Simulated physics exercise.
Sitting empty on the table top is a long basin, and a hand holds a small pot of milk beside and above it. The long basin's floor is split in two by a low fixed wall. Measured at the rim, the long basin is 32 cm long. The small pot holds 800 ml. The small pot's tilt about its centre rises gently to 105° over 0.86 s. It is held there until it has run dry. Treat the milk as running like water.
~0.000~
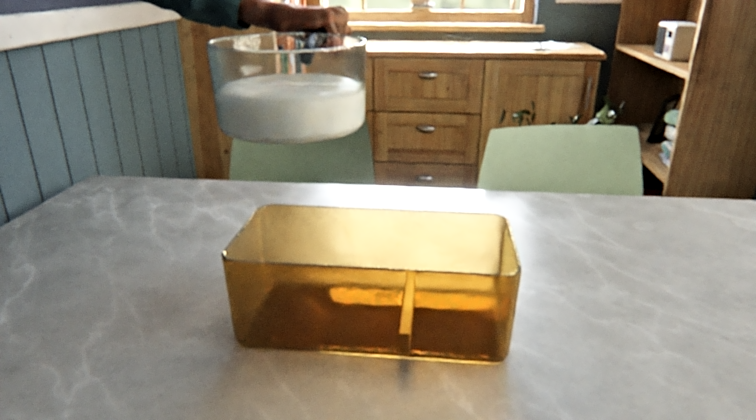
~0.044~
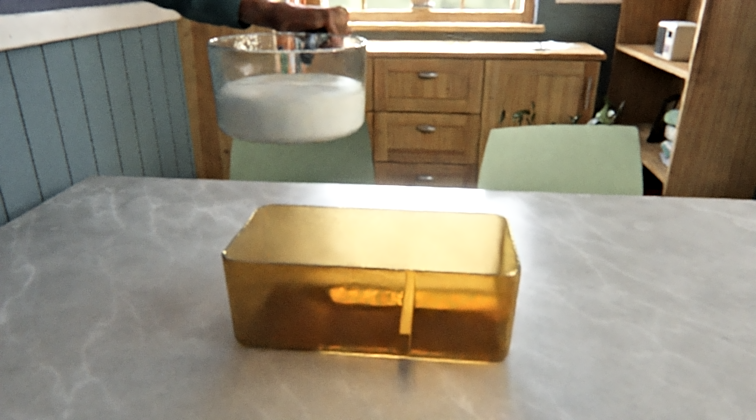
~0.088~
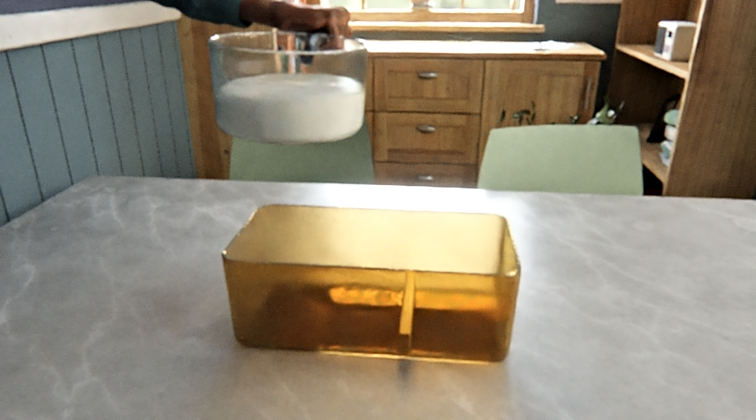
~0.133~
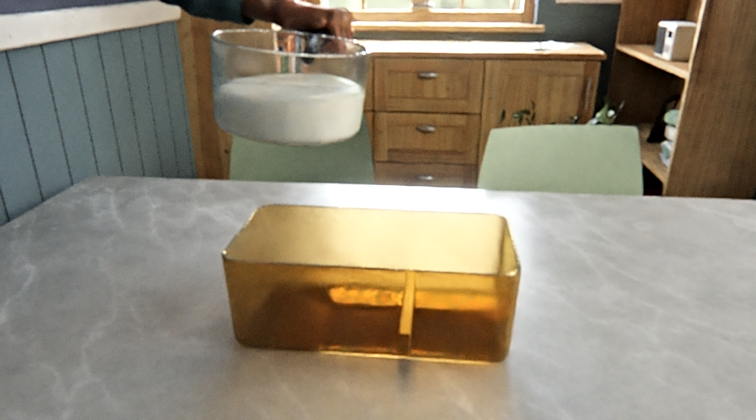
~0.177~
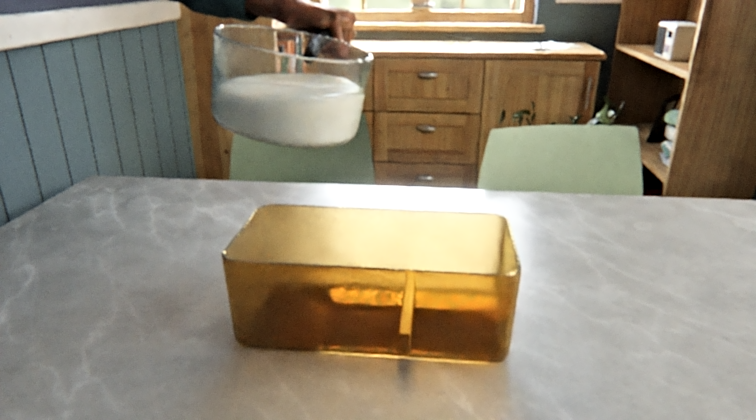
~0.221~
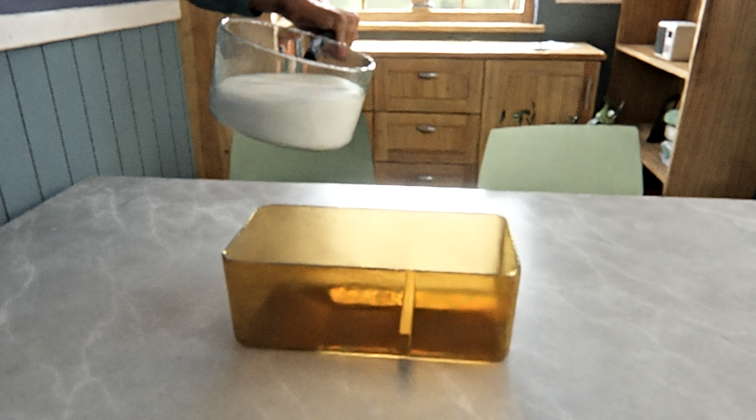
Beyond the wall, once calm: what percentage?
41 out of 100.
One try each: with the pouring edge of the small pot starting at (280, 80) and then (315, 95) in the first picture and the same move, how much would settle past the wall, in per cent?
First 25, then 20 per cent.
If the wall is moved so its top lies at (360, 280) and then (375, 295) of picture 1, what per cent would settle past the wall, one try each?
Around 95 and 85 percent, in that order.
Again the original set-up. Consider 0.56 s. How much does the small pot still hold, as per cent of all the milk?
Some 66 % of it is still there.
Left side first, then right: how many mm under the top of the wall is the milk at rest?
Left roughly 14 mm; right roughly 10 mm.
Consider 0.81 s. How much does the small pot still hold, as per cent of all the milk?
About 18 % is still there.
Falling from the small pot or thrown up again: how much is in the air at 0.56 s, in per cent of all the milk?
Near 34 in a hundred.
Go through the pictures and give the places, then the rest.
The first frame shows tilt 0°; pouring edge (364, 45); surface from (223, 83) to (362, 87); the long basin's rim runs from (242, 231) to (514, 243); the wall's top is at (408, 299).
The second frame shows tilt 1°; pouring edge (365, 46); surface from (223, 83) to (362, 87).
The third frame shows tilt 3°; pouring edge (366, 48); surface from (223, 83) to (362, 88).
The fourth frame shows tilt 6°; pouring edge (368, 53); surface from (223, 83) to (362, 88).
The fifth frame shows tilt 11°; pouring edge (370, 60); surface from (222, 82) to (363, 89).
The sixth frame shows tilt 16°; pouring edge (372, 68); surface from (220, 81) to (363, 89).
By 0.56 s the tilt is 77° and 66 per cent is still to pour, 1 is left of the wall and 0 right of it.
By 0.81 s the tilt is 104° and 17 per cent is still to pour, 22 is left of the wall and 45 right of it.
By 1.08 s the tilt is 105° and 2 per cent is still to pour, 52 is left of the wall and 41 right of it.
By 1.36 s the tilt is 105° and 0 per cent is still to pour, 58 is left of the wall and 40 right of it.
At rest 58 per cent lies left of the wall, 41 right of it and 2 outside.
